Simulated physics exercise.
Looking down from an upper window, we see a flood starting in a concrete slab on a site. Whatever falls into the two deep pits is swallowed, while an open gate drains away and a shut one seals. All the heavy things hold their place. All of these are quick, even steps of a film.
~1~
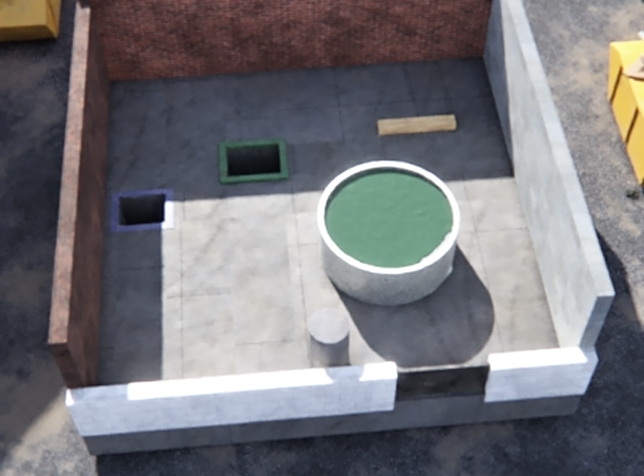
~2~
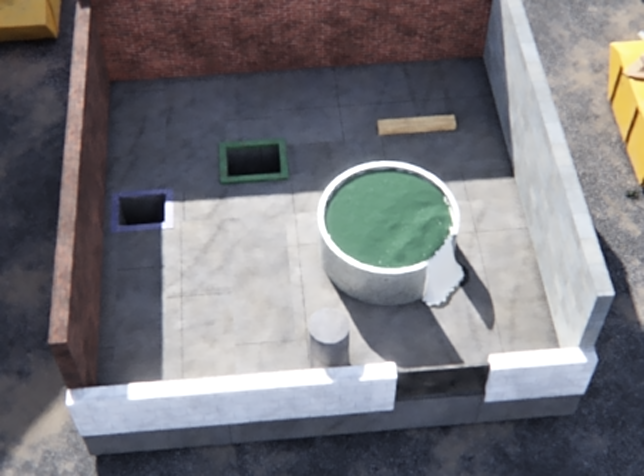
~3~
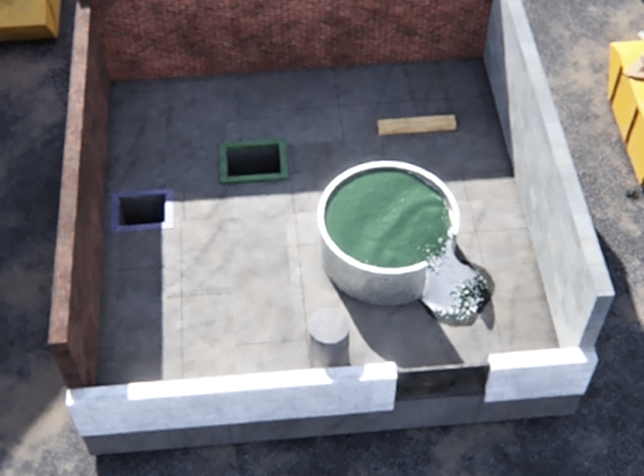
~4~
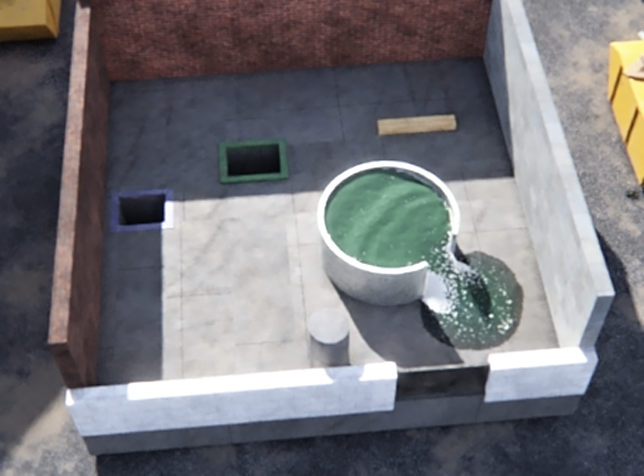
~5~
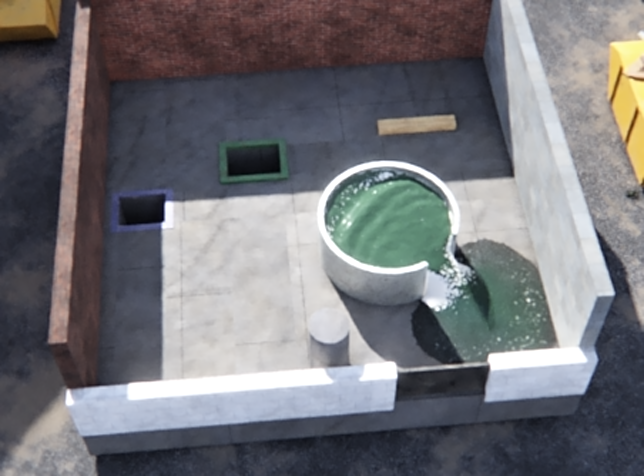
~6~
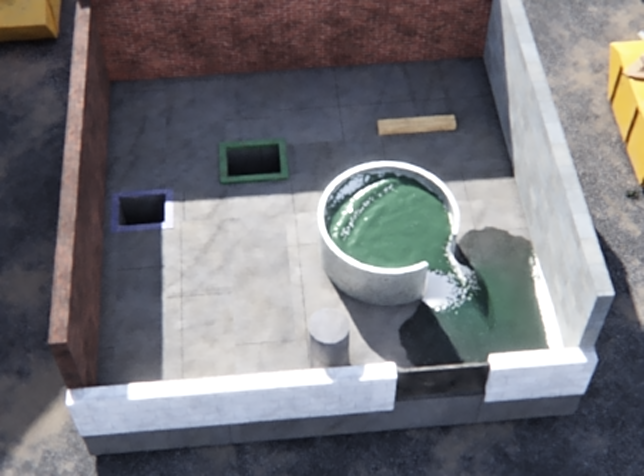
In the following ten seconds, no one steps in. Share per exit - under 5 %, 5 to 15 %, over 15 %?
In the end the gate gets hardly any of it - below five per cent. The blue pit gets a middling share of it - five to fifteen per cent. The green pit gets hardly any of it - below five per cent.
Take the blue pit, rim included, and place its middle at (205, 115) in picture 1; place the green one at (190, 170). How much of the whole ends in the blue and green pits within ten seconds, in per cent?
My answer: Blue gets 2 percent, green gets 0 percent.
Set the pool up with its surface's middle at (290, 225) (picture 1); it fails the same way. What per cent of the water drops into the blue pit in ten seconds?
Blue: 2 %.
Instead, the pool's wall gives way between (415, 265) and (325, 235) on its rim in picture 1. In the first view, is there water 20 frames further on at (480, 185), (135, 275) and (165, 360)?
Result, in sequence: Inundated; inundated; inundated.
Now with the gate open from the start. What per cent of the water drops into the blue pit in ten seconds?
That's 0 in a hundred for blue.
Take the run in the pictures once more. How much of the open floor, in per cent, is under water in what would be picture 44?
Roughly 75 per cent.
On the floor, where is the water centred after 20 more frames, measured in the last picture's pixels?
The spot I would choose is (424, 282).
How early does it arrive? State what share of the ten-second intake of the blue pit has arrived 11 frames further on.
My guess is about 0 %.
A moment on, water covers 10 % of the floor; the gate 0 %, the blue pit 0 %, the green pit 0 %.
Next, water covers 20 % of the floor; the gate 0 %, the blue pit 0 %, the green pit 0 %.
Then, water covers 40 % of the floor; the gate 0 %, the blue pit 0 %, the green pit 0 %.
Later, water covers 75 % of the floor; the gate 0 %, the blue pit 1 %, the green pit 0 %.
In the end, water covers 95 % of the floor; the gate 0 %, the blue pit 9 %, the green pit 1 %.
